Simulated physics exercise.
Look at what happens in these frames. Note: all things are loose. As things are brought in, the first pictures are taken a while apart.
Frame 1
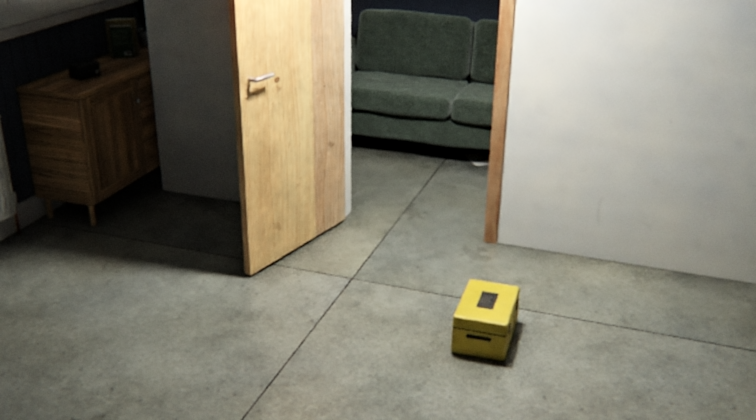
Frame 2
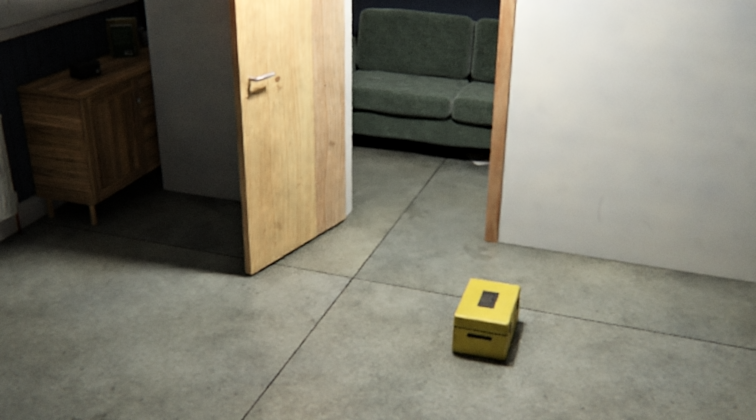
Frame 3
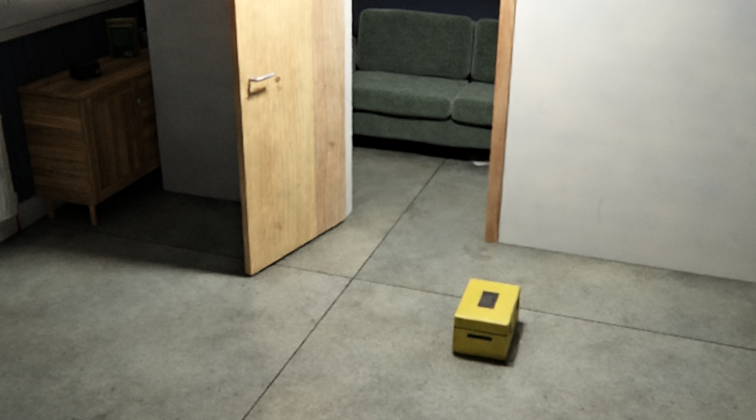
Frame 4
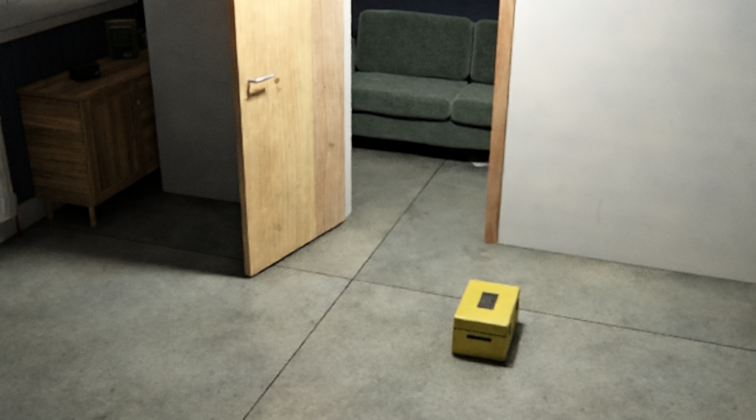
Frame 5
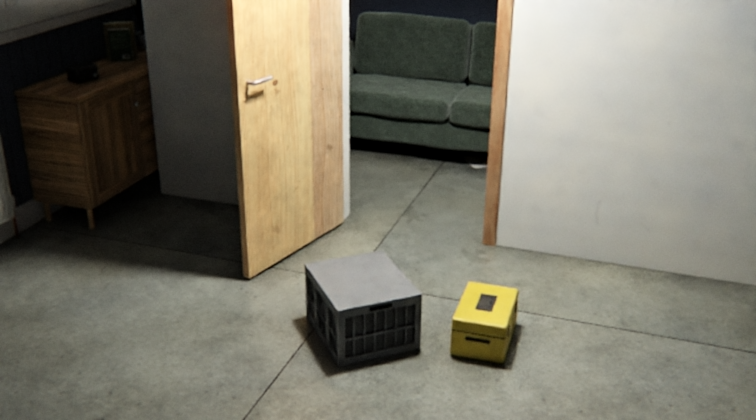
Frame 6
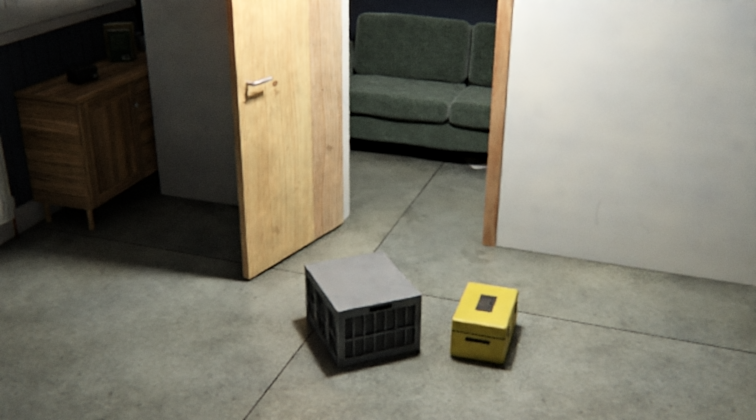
A grey chest appears on the concrete floor just left of a small yellow toolbox, which at first sits there alone. Nobody is seen placing it, and both then rest side by side, unmoving, while the wooden door behind them stays wide open, with a green sofa visible through the doorway.
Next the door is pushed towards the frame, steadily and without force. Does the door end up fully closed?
Yes.
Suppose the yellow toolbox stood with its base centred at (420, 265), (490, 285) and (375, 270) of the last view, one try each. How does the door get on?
On the first try it fails to close, on the second it swings fully closed, and on the third it fails to close.
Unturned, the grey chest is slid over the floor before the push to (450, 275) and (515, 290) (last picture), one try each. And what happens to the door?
First try: It gets caught partway; second try: It swings home.
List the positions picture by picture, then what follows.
Door wide open and still; yellow toolbox (486, 319), in the first frame.
Door wide open and still; yellow toolbox (487, 318), in the second frame.
Door wide open and still; yellow toolbox (487, 318), in the third frame.
Door wide open and still; yellow toolbox (487, 319), in the fourth frame.
Door wide open and still; yellow toolbox (485, 321), in the fifth frame.
Door wide open and still; grey chest (361, 306); yellow toolbox (485, 322), in the sixth frame.
Then, 0.70 s later than the last frame, door at 78°.
Then, 1.10 s later than the last frame, door at 49°.
Then, 1.50 s later than the last frame, door at 18°.
When it is over, door at 0°; both as before. End places, in pixels of the last picture, grey chest near (361, 306).
